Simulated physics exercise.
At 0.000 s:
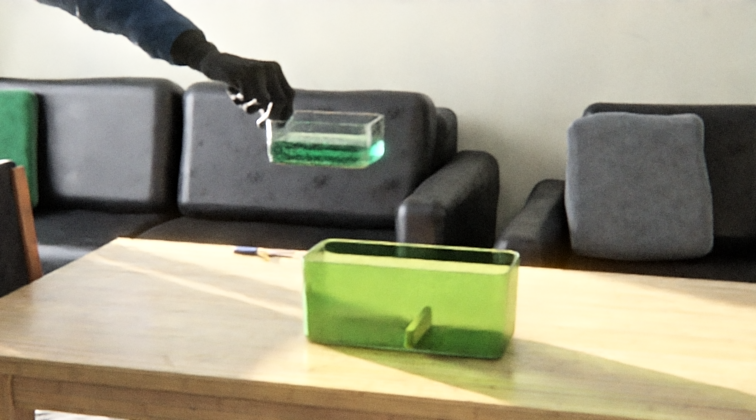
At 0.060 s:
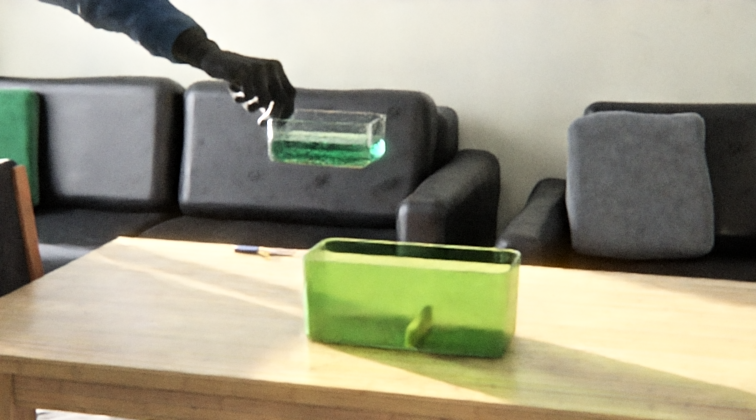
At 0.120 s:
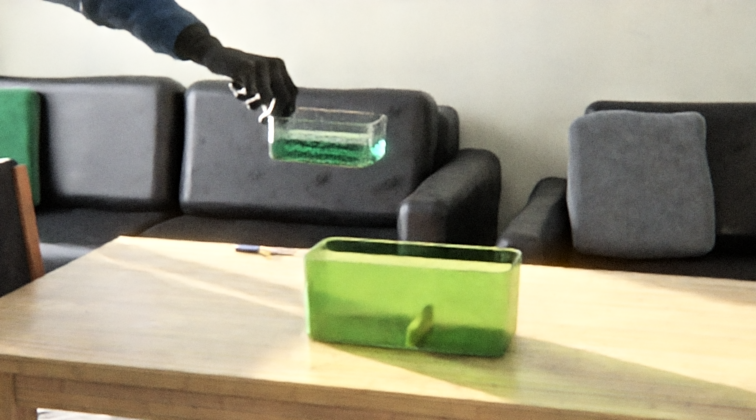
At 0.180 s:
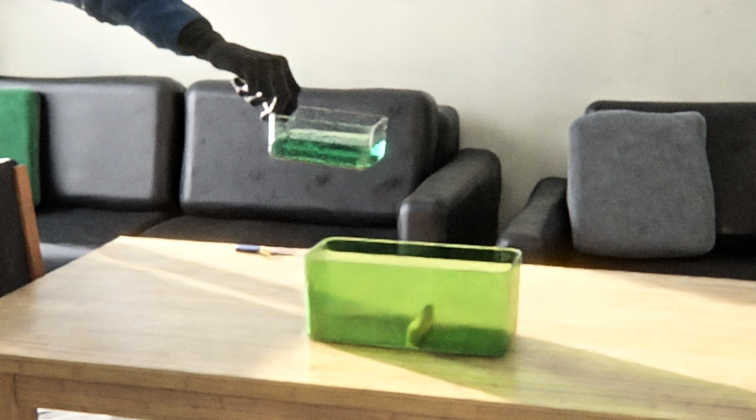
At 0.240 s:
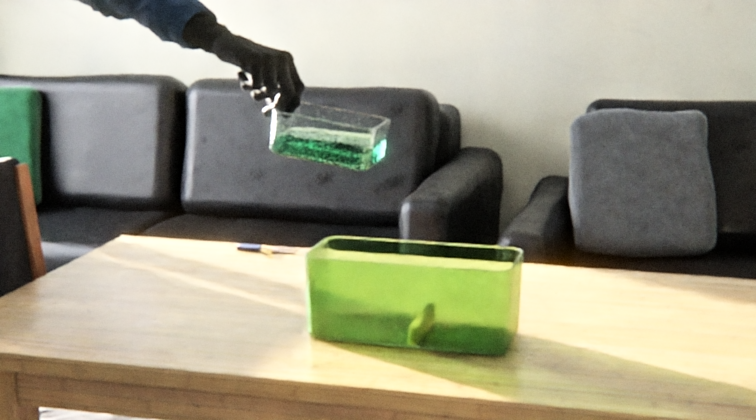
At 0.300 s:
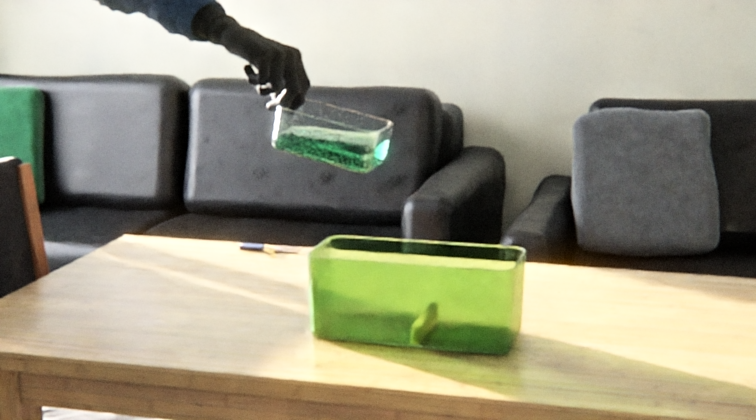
The clip opens with a dark-gloved hand holding a clear box of green liquid, almost level, above a long green basin on a wooden table, with dark sofas behind. The hand then slowly tilts the box, its right end dipping slightly lower, while the basin stays in place.
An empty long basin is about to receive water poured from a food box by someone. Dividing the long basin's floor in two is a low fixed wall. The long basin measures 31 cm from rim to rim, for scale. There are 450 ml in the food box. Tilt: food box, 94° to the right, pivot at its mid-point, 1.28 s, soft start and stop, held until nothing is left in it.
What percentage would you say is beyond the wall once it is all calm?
I would put it at about 38 per cent.
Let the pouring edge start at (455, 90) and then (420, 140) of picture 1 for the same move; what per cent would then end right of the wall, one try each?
Respectively about 70 and 75 percent.
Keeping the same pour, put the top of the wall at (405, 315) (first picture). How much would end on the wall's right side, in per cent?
With the wall placed like that, close to 50 per cent.
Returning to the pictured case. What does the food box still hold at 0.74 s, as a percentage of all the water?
58 %.
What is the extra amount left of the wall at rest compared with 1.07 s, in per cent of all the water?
Close to 28% of the whole.
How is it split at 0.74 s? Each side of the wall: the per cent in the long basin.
Around 7 on the left side and 0 on the right side.
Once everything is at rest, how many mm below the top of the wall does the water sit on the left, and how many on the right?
Roughly 16 mm on the left side and roughly 18 mm on the right.
Then, 0.74 s in, the tilt is 59° and 58 per cent is still to pour, 7 is left of the wall and 0 right of it.
Then, 1.07 s in, the tilt is 88° and 17 per cent is still to pour, 34 is left of the wall and 34 right of it.
Then, 1.41 s in, the tilt is 94° and 4 per cent is still to pour, 56 is left of the wall and 37 right of it.
Then, 1.78 s in, the tilt is 94° and 0 per cent is still to pour, 60 is left of the wall and 38 right of it.
Finally, 62 per cent lies left of the wall, 38 right of it and 1 outside.
